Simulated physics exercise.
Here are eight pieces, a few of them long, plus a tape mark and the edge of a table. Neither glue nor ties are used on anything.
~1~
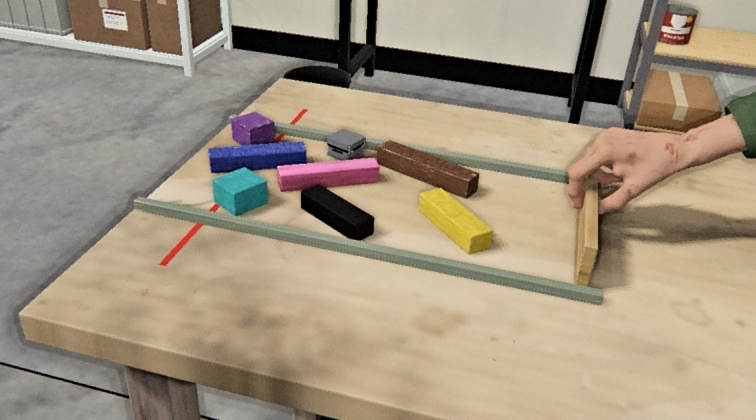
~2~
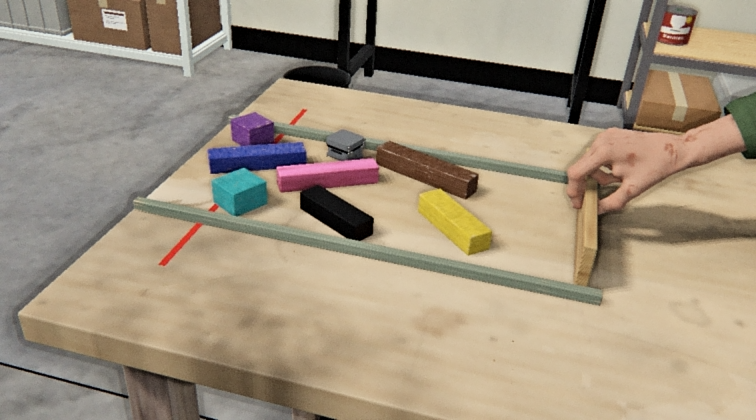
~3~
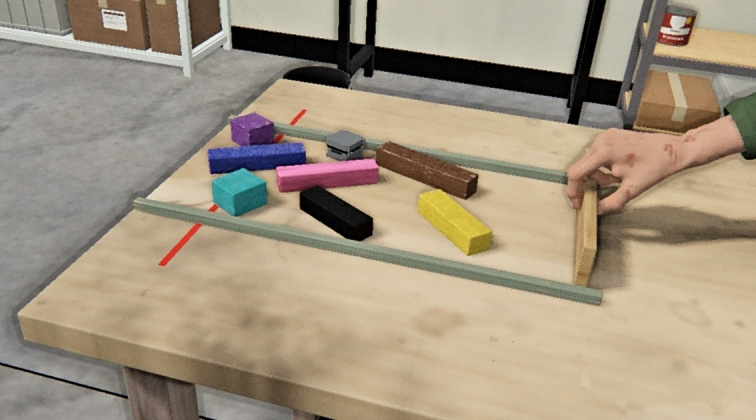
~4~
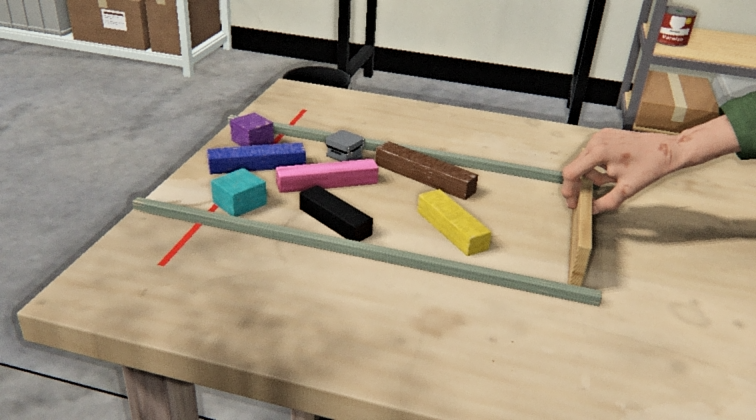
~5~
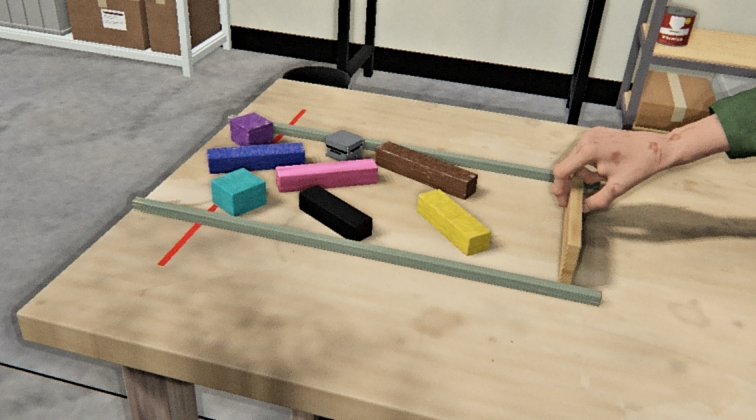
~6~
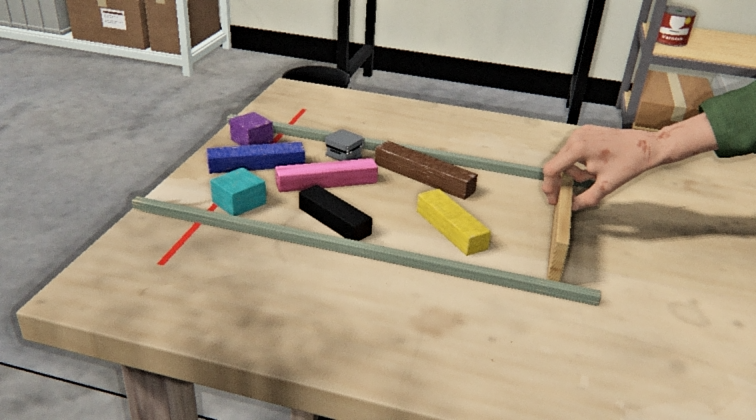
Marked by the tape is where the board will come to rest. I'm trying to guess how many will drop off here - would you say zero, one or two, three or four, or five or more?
I'd say three or four.
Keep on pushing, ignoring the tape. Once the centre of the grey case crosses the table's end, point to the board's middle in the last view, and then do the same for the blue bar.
For the grey case, about (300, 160); for the blue bar, about (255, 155).
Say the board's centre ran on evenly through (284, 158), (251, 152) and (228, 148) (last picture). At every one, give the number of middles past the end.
Place by place, 2, 4 and 6.
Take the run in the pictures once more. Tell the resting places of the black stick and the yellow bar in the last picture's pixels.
The black stick ends up near (177, 189), and the yellow bar near (226, 171).
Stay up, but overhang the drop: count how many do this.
It comes to 3.
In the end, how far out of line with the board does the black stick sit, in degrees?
Roughly 70°.
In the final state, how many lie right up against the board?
All in all, 3.
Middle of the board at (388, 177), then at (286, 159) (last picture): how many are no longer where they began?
Note: First position 5; second position 8.
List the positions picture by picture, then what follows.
In the first frame, purple block (253, 131); blue bar (258, 157); turquoise block (240, 192); board (587, 213); tape (248, 172).
In the second frame, blue bar (258, 158); black stick (336, 213).
In the third frame, turquoise block (240, 192); pink stick (328, 175).
In the fourth frame, purple block (252, 132); board (582, 213).
In the fifth frame, blue bar (257, 158); yellow bar (452, 221).
In the sixth frame, purple block (252, 131); blue bar (256, 158); turquoise block (239, 192); board (562, 209); tape (246, 171).
Early on, none off yet; purple block at rest near (252, 131); blue bar at rest near (256, 158); turquoise block at rest near (239, 192).
A while later, none off yet; purple block travelled about its own width near (216, 127); blue bar moving near (252, 158); turquoise block travelled about its own width near (211, 193).
Finally, the number that fall off is three or four; lost, grey case, turquoise block, blue bar and purple block.
